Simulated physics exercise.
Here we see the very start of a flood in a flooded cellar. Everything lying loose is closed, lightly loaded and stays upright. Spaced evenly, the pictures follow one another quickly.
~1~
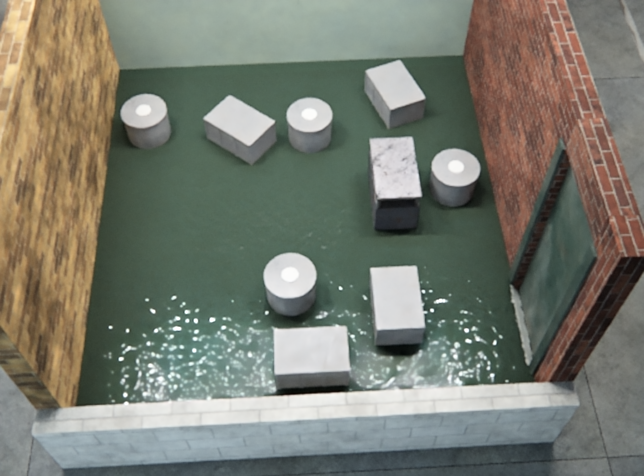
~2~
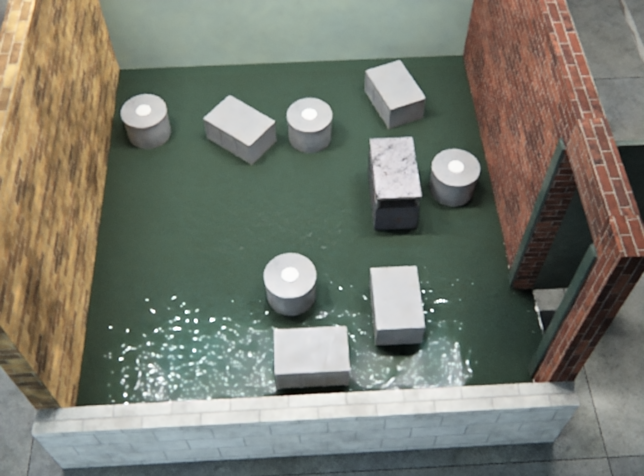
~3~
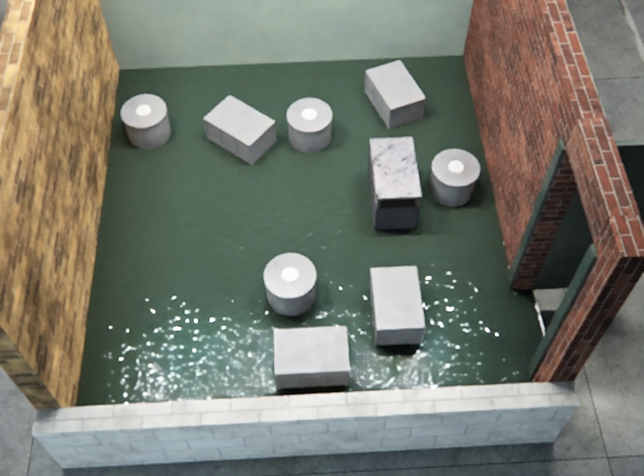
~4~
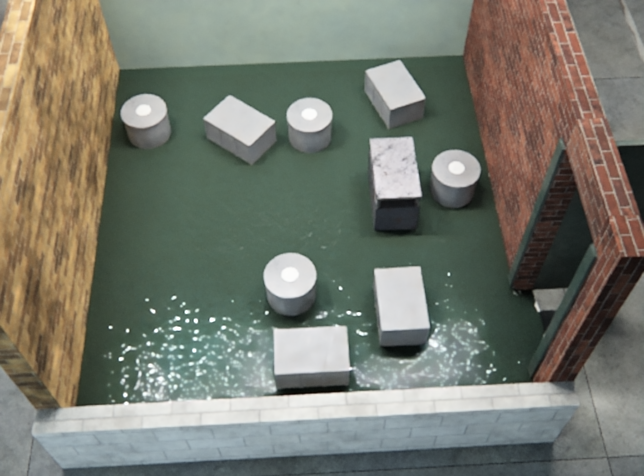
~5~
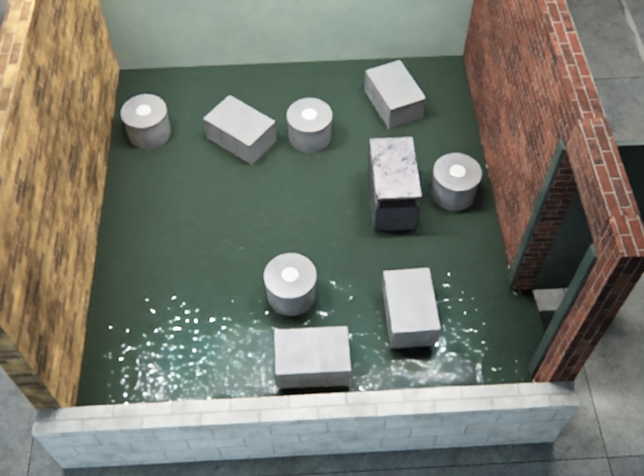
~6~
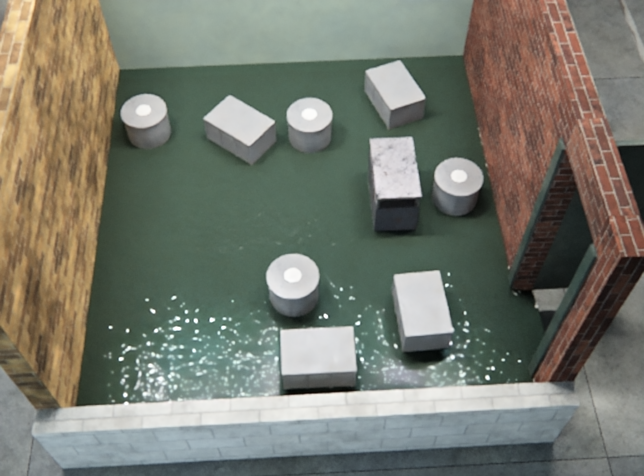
A walled room with a dark green, water-covered floor is seen from high above, with mottled yellow-brown and red brick side walls and a low pale wall in front. Grey crates and round tubs float about a marble-topped block right of centre, with glints across the near water. The door at right opens, then the nearer right crate drifts rightward, turning slightly, while a few others barely shift, the camera still.
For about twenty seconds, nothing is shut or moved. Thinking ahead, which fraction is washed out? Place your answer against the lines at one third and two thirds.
It sits between the two lines.
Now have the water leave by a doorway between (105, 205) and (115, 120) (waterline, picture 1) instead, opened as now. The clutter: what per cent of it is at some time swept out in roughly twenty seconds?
Roughly 50 in a hundred.
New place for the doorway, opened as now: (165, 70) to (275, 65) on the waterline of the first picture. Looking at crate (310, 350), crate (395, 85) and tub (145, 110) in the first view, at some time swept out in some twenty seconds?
The first never exits, the second exits, the third exits.
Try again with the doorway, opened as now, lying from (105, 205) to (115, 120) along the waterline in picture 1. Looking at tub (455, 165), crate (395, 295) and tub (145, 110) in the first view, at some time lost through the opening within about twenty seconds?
Sequentially: Remains indoors, remains indoors, leaves the room.
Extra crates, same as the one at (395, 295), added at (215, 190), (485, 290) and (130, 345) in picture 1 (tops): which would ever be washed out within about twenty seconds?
Result, in sequence: Never gets out; ends up outside; never gets out.
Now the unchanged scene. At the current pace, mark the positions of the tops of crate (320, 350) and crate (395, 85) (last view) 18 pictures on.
Estimated: (501, 350); (421, 114).
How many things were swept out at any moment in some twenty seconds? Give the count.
4.
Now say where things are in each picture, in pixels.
In the first frame, a crate at (397, 297), afloat; a tub at (456, 167), afloat; 0 of 8 have shifted.
In the second frame, a crate at (397, 297), afloat; a tub at (456, 167), afloat; 0 of 8 have shifted.
In the third frame, a crate at (397, 297), afloat; a tub at (456, 167) floats; 0 of 8 have shifted.
In the fourth frame, a crate at (401, 298), afloat, close to its start; a tub at (456, 168) floats; 0 of 8 have shifted.
In the fifth frame, a crate at (411, 300) floats, close to its start; a tub at (458, 172) floats, close to its start; 1 of 8 have shifted.
In the sixth frame, a crate at (423, 303), afloat, close to its start; a tub at (459, 177), afloat, close to its start; 3 of 8 have shifted.
A moment on, 0 of 8 are out; 8 afloat.
Next, 2 of 8 are out; 6 afloat.
Later, 4 of 8 are out; 4 afloat.
In the end, 4 of 8 are out; 4 afloat.
